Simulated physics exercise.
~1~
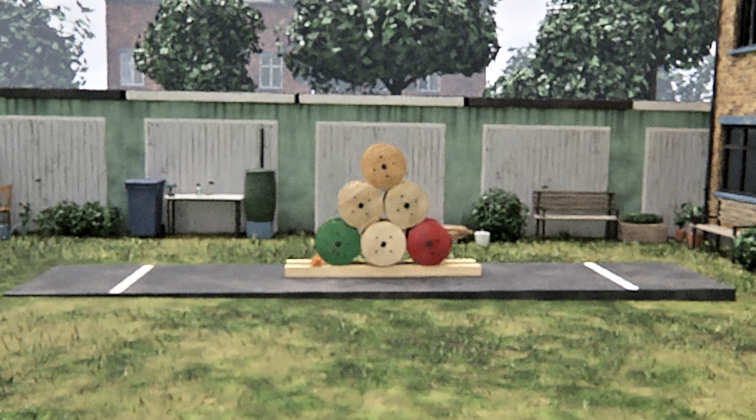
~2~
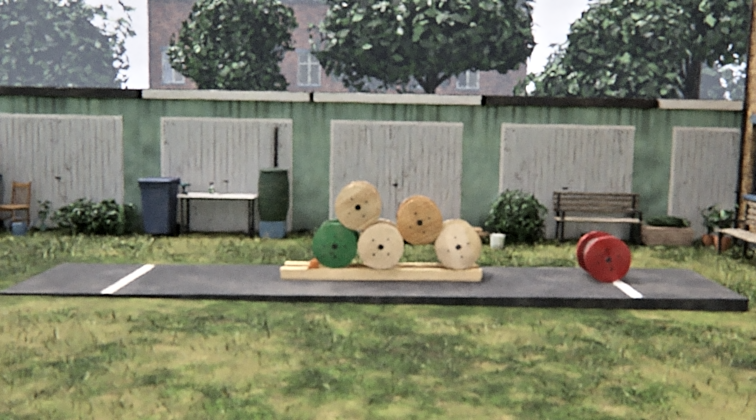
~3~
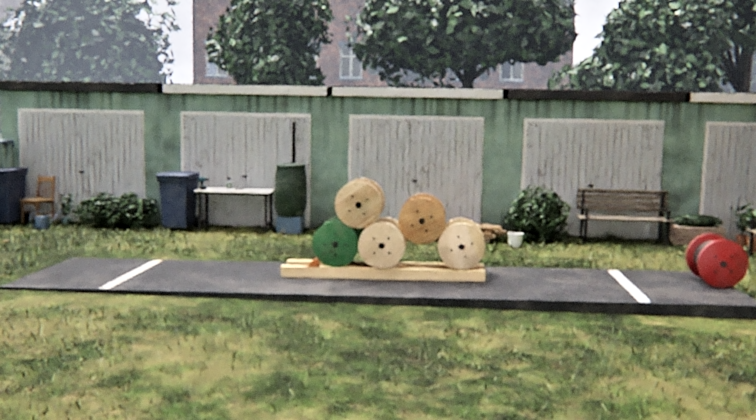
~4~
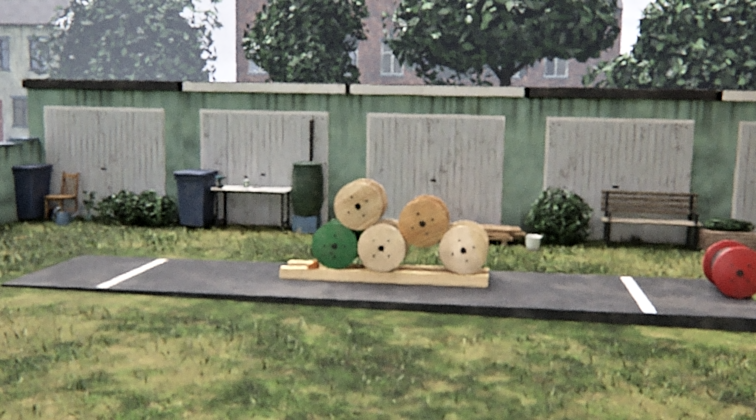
We see six cable reels stacked in a pyramid on timber bearers as the red one rolls off to the right and the upper reels settle lower. Red crosses the right white line and ends beyond it, while green stays on the timbers beneath the slumped stack.
